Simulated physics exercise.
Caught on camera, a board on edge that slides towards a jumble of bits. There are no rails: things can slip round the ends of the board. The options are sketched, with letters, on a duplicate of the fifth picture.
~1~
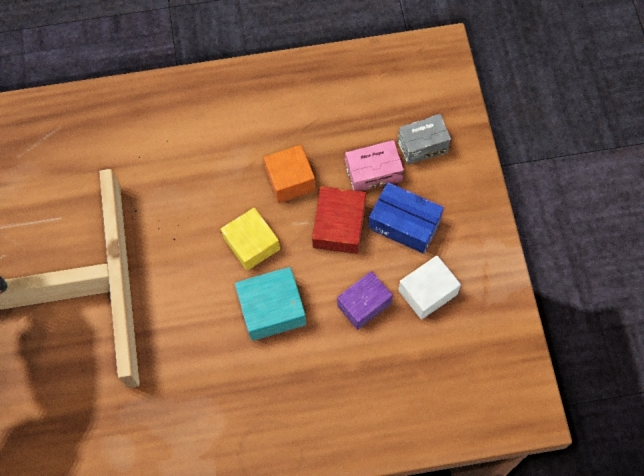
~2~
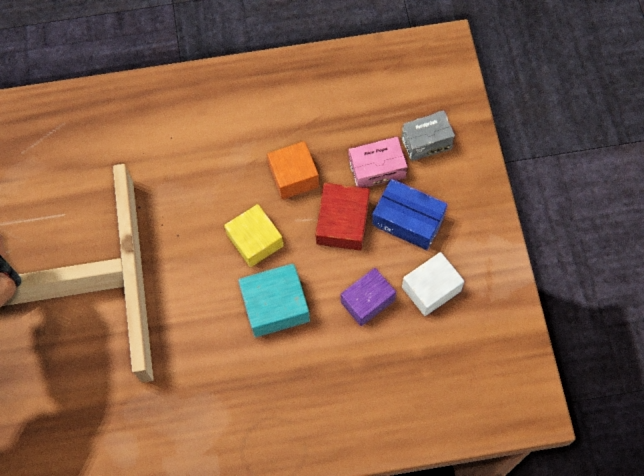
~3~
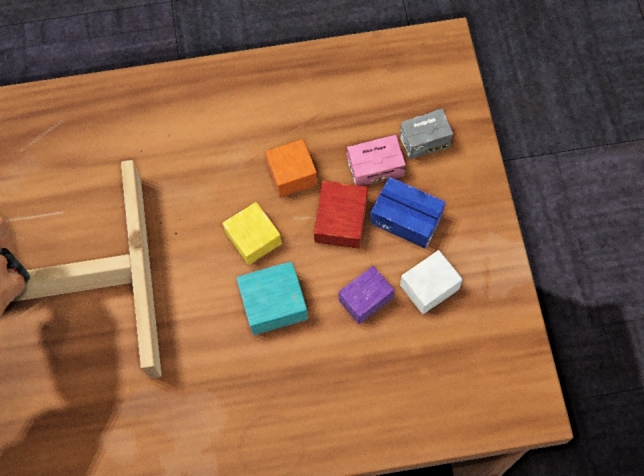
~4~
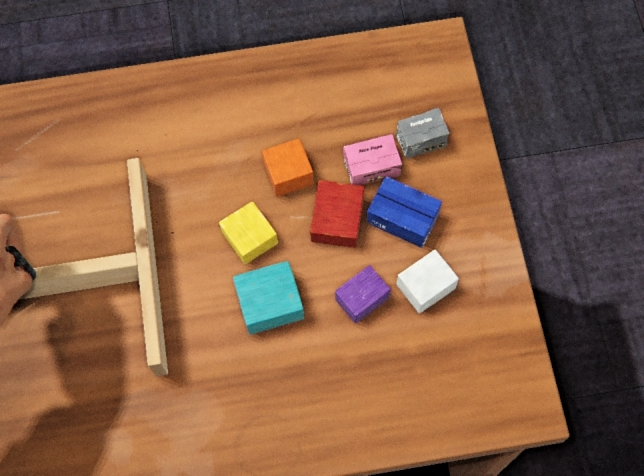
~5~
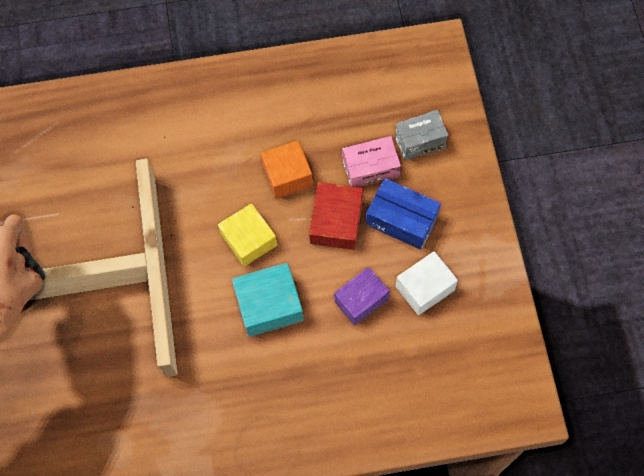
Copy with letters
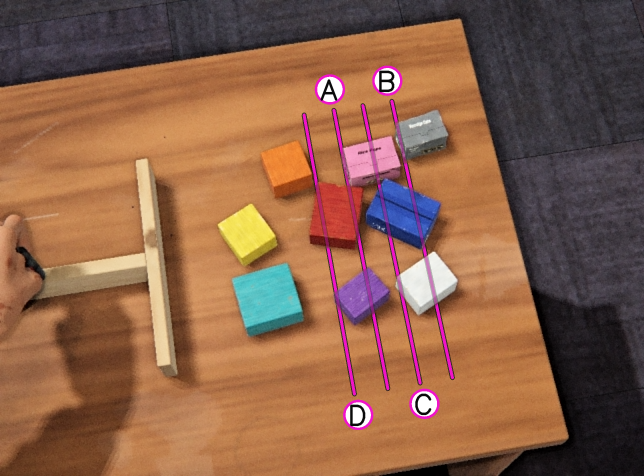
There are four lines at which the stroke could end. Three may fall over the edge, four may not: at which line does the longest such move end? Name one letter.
Up to line B.
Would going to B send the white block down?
Yes.
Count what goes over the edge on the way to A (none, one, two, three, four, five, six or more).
The count is none.
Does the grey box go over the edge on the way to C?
No.
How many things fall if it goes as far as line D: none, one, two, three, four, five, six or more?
The count is none.
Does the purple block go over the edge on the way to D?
No.
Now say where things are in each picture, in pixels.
The first picture shows blue box (406, 218); grey box (423, 140); purple block (365, 301).
The second picture shows board (128, 263); orange block (294, 170).
The third picture shows board (137, 259); white block (430, 282).
The fourth picture shows board (143, 257); yellow block (249, 233).
The fifth picture shows board (152, 258); blue box (403, 214); grey box (421, 135); purple block (362, 297).
On the copy, A at (359, 242); B at (420, 232); C at (390, 237); D at (328, 247).
On B. First, board (250, 243); turquoise block (295, 298); yellow block (277, 238).
Then, board (346, 227); white block (489, 275); blue box (473, 208).
Finally, board (418, 216); blue box over the edge; white block over the edge; three fallen.
By contrast, A is within the limit but short; C is within the limit but short; D is within the limit but short.
